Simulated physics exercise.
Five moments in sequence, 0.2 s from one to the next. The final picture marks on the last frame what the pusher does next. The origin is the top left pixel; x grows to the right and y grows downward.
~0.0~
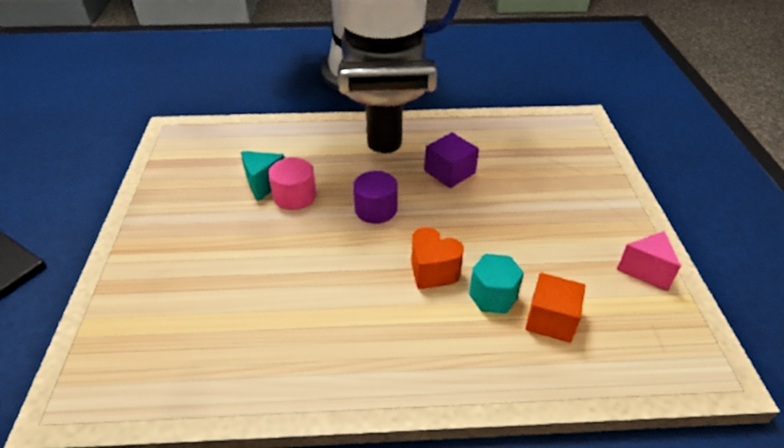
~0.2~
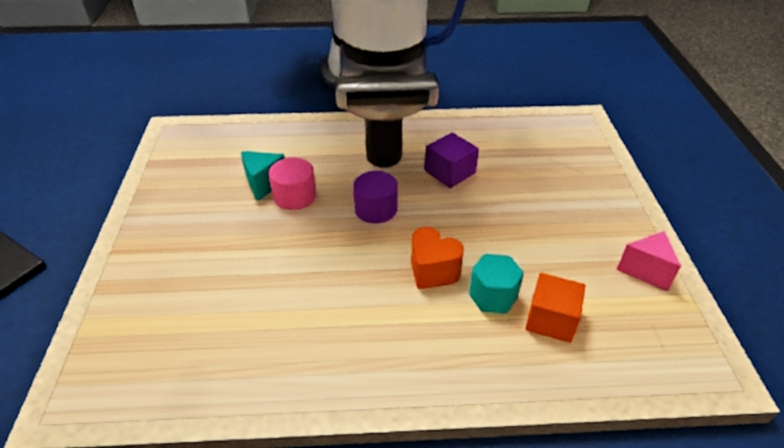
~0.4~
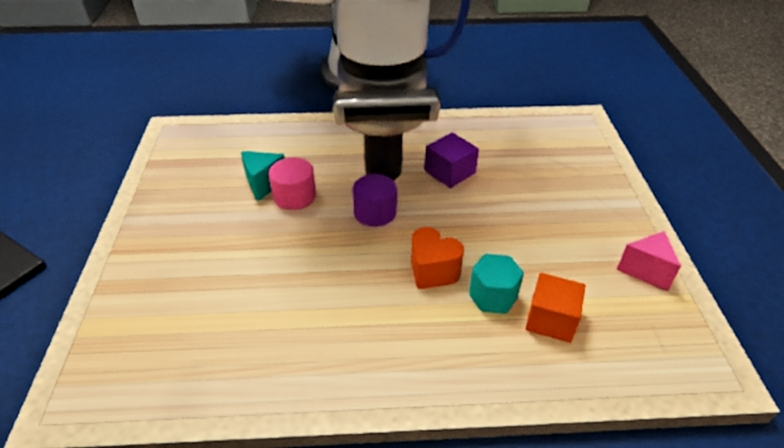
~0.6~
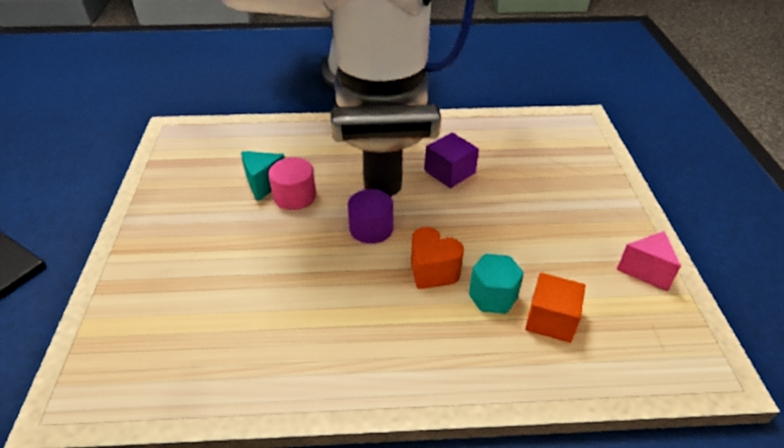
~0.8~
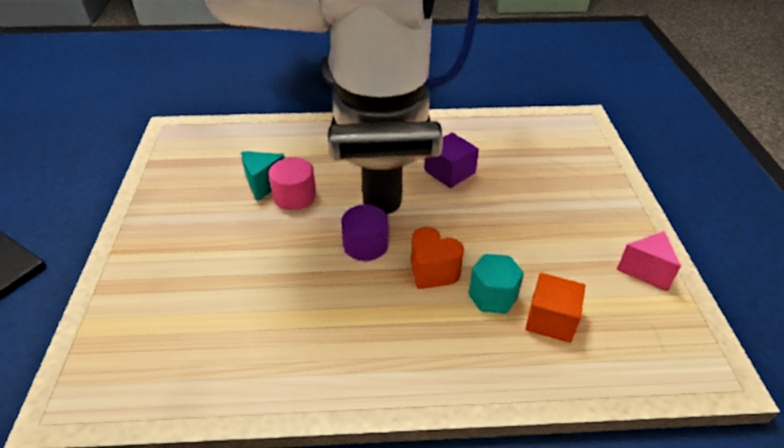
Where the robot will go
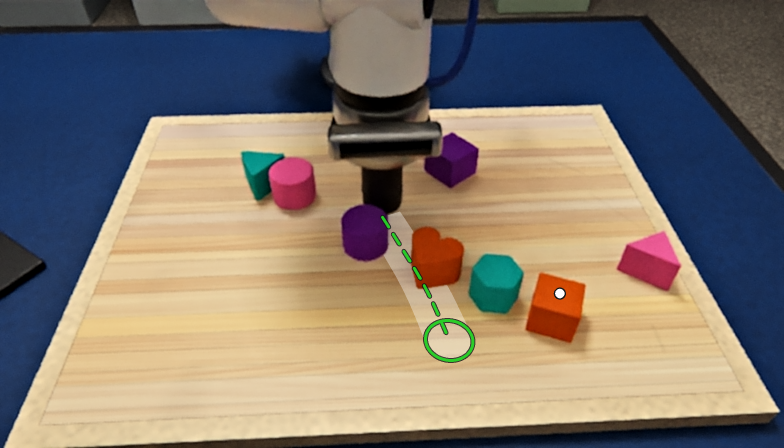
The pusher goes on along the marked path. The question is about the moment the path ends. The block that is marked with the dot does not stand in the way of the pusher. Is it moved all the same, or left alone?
The block that is marked with the dot will not stay where it is.
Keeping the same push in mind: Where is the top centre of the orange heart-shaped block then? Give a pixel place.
Top centre: (509, 318).
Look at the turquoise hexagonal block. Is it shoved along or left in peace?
It ends up somewhere else.
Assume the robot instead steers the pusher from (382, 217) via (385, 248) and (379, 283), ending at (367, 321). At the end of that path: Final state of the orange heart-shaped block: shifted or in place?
Stays put.
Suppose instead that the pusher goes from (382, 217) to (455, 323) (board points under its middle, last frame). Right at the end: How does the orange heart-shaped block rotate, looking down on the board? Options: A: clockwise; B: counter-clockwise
B (counter-clockwise)
The line goes from (382, 217) by way of (404, 252) and (428, 292) to (449, 340); the dot is on the orange square.
The first path, step by step. One third of the way, pusher at (405, 238); purple circular block at (362, 238); orange heart-shaped block at (443, 253).
Two thirds of the way, pusher at (429, 278); purple circular block at (362, 238); orange heart-shaped block at (478, 289), turned 25° anticlockwise; turquoise hexagonal block at (531, 284), turned 35° anticlockwise; orange square at (581, 297).
At the end, pusher at (451, 326); purple circular block at (362, 238); orange heart-shaped block at (509, 318), turned 80° anticlockwise; turquoise hexagonal block at (542, 286), turned 55° anticlockwise; orange square at (594, 297).
